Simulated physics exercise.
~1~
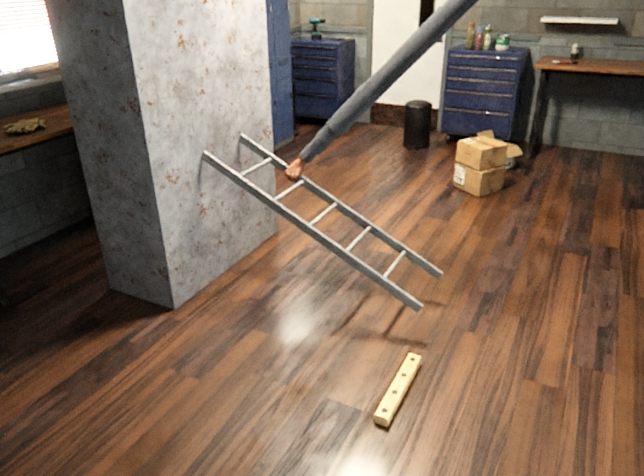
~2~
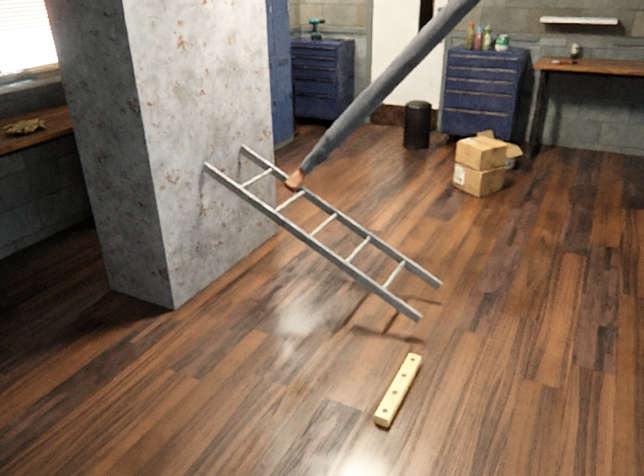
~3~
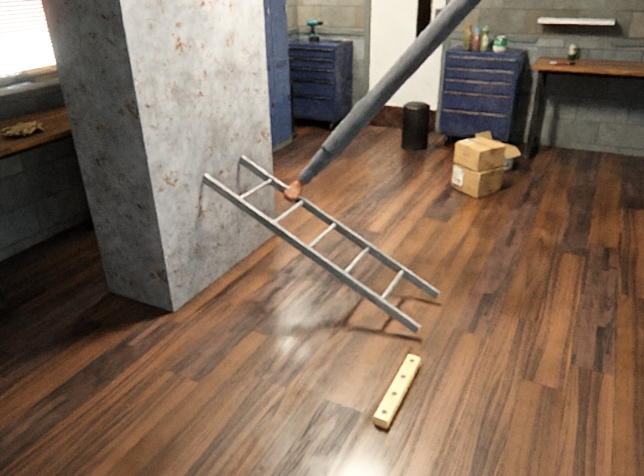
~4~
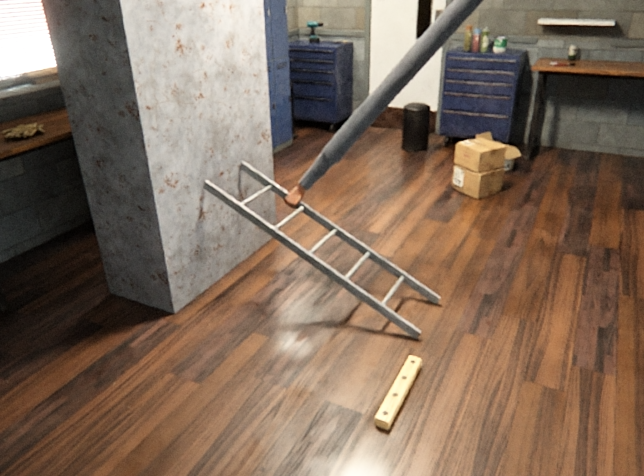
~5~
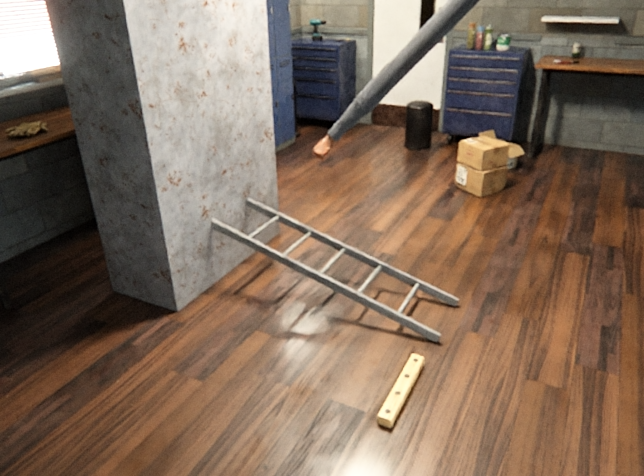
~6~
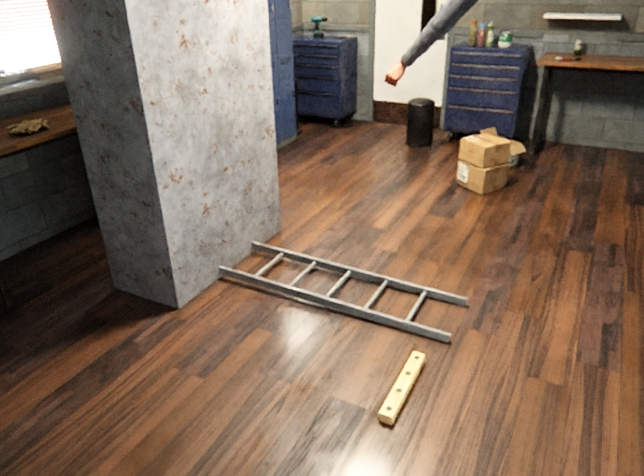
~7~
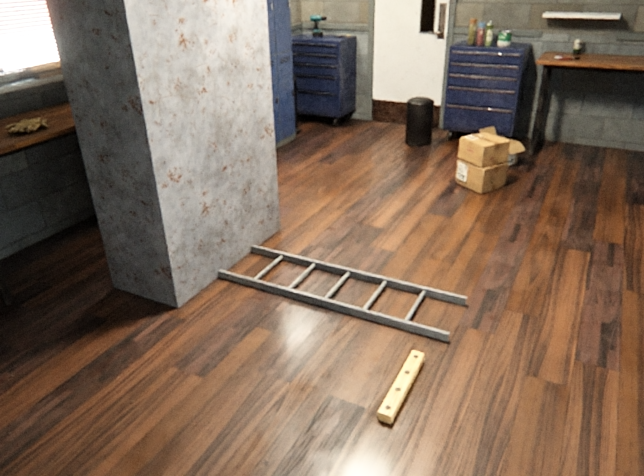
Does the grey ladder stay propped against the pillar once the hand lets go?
No, the ladder slips down and ends up lying flat on the wooden floor.
An arm lets go of a grey ladder leaning on a pillar, and it slides flat.
